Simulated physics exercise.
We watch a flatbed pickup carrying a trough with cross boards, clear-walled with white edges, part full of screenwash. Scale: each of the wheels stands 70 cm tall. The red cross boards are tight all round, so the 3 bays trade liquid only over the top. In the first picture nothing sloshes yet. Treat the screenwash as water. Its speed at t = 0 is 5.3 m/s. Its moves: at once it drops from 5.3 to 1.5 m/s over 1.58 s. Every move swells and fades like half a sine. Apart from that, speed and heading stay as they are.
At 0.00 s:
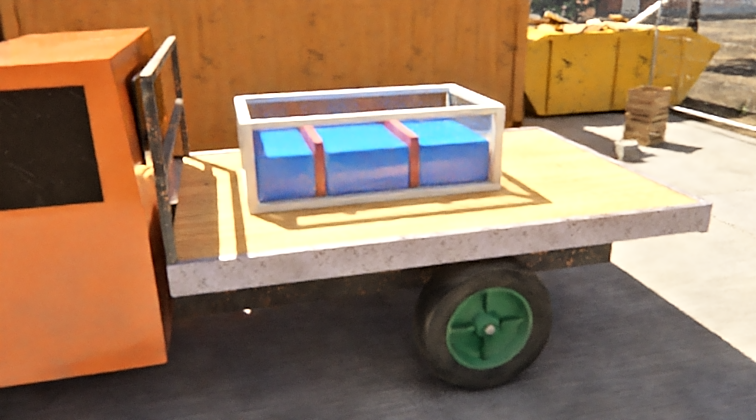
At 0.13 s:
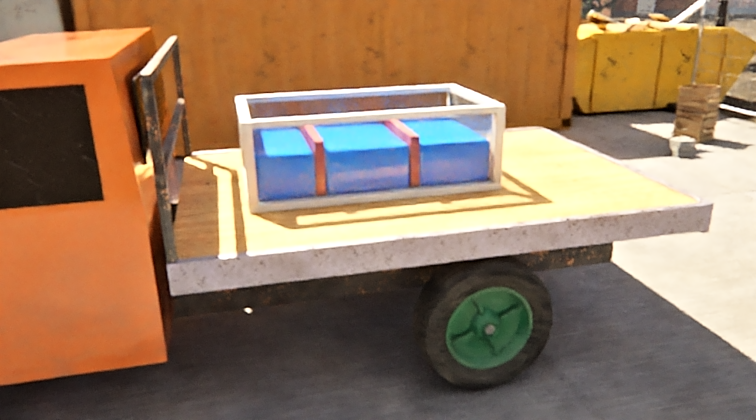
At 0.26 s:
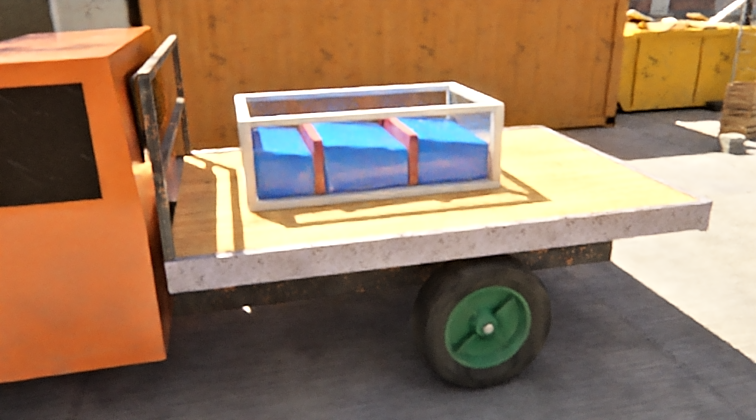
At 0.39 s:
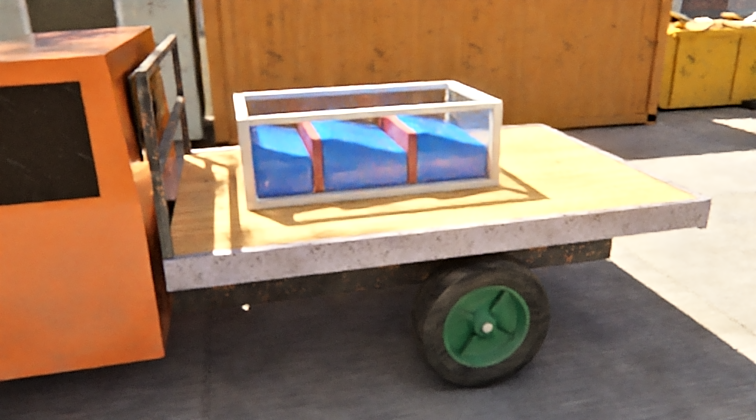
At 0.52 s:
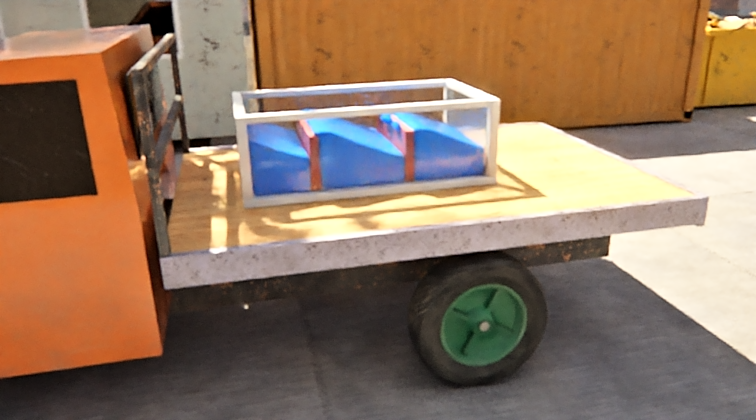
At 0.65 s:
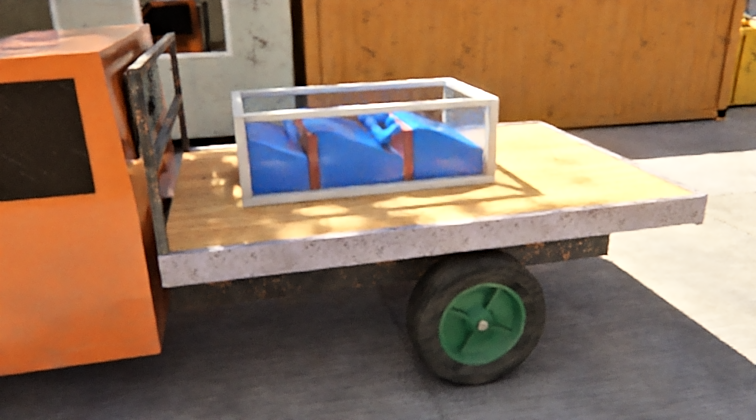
An orange flatbed pickup rolled left past a wooden wall and a yellow skip, carrying a clear-sided trough of blue liquid that grew choppy and sloped in its three bays, higher toward the left.
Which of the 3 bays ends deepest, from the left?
The first bay from the left.
Then, 1.05 s in, the mean depths from the left are 26, 23, 22 cm.
Then, 1.55 s in, the mean depths from the left are 27, 23, 22 cm.
Then, 2.15 s in, the mean depths from the left are 27, 23, 22 cm.
Then, 4.57 s in, the mean depths from the left are 27, 23, 22 cm.
